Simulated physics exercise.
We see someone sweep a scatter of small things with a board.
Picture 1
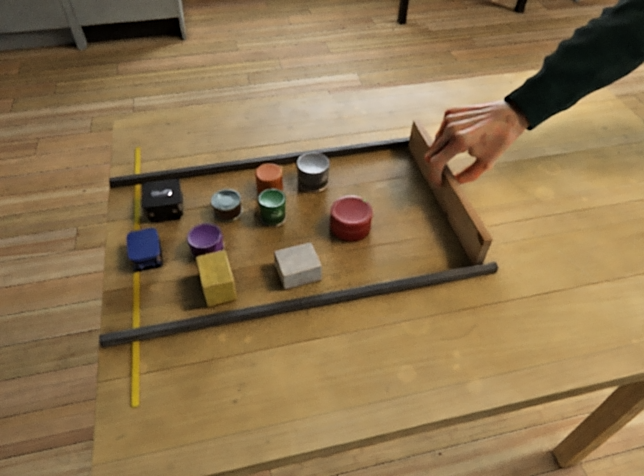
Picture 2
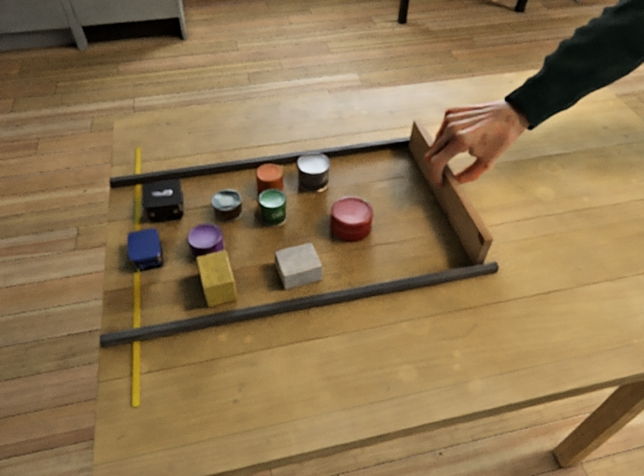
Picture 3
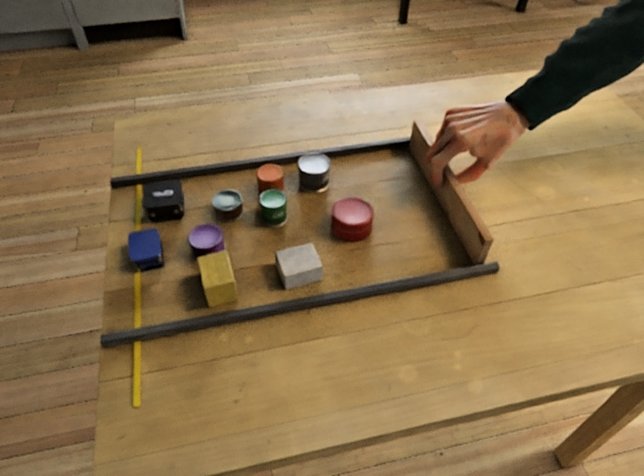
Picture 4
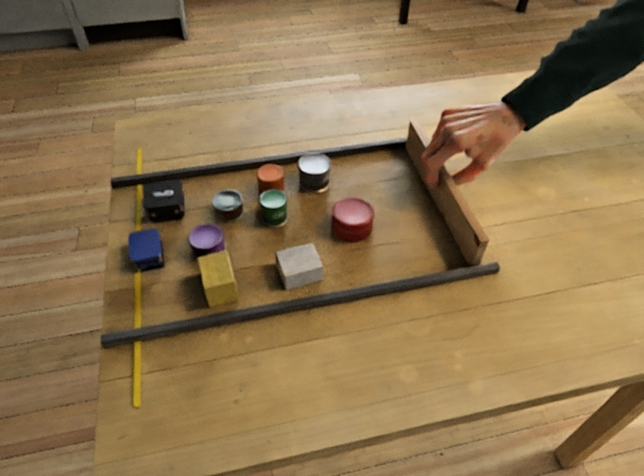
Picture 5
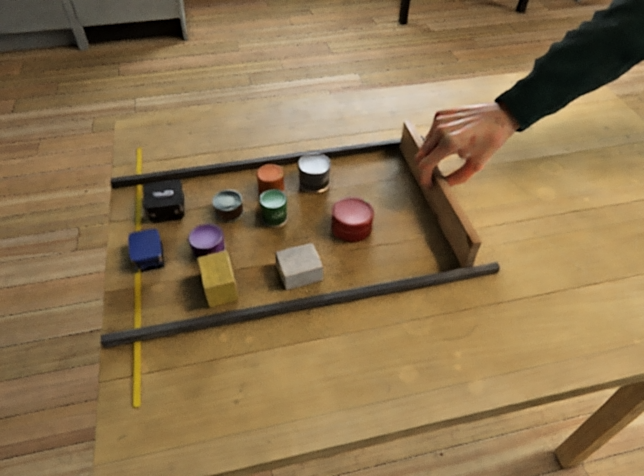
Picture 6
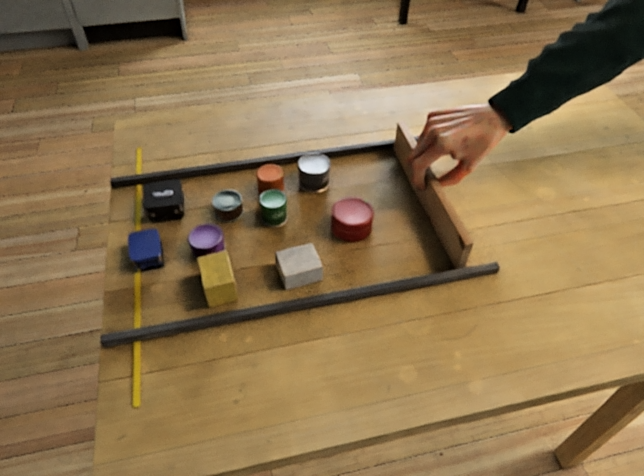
The clip opens on a wooden table where small tins, pots, blocks and cases, one blue and one black, lie scattered between two dark rails, with a hand gripping a board at the right. After barely moving at first, the hand slides the board slightly left, while the objects stay still.
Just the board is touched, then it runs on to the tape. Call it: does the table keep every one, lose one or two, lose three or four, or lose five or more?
It loses five or more.
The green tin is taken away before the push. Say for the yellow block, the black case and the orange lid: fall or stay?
Yellow block: Over the edge. Black case: Over the edge. Orange lid: Over the edge.
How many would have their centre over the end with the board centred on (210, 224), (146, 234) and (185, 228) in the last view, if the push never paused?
The numbers past the end are 0, 5 and 1.
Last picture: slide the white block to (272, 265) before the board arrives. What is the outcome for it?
White block: Safe.
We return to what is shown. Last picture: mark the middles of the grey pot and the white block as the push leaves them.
Listed as asked: First (118, 196), and then (113, 297).
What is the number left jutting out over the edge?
Counting them gives 3.
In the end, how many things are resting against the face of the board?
That number would be 4.
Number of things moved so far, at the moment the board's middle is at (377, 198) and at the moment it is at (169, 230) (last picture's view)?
At the first point the count is 0, at the second it's 10.
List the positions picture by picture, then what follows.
In the first frame, blue case (145, 250); black case (163, 201); purple pot (206, 243); board (445, 187); tape (137, 250).
In the second frame, black case (164, 201); red lid (351, 219).
In the third frame, purple pot (207, 243); grey pot (314, 173).
In the fourth frame, blue case (147, 250); green tin (274, 208).
In the fifth frame, black case (165, 202); brown pot (229, 206).
In the sixth frame, blue case (147, 250); black case (165, 201); purple pot (207, 243); board (428, 190); tape (138, 250).
Early on, none off yet; blue case at rest near (147, 250); black case at rest near (165, 201); purple pot at rest near (207, 243).
A while later, none off yet; blue case leaning a little near (92, 256); black case travelled about its own width near (110, 214); purple pot travelled well along near (122, 257).
Finally, the number that fall off is five or more; lost, orange lid, brown pot, yellow block, purple pot, black case and blue case.
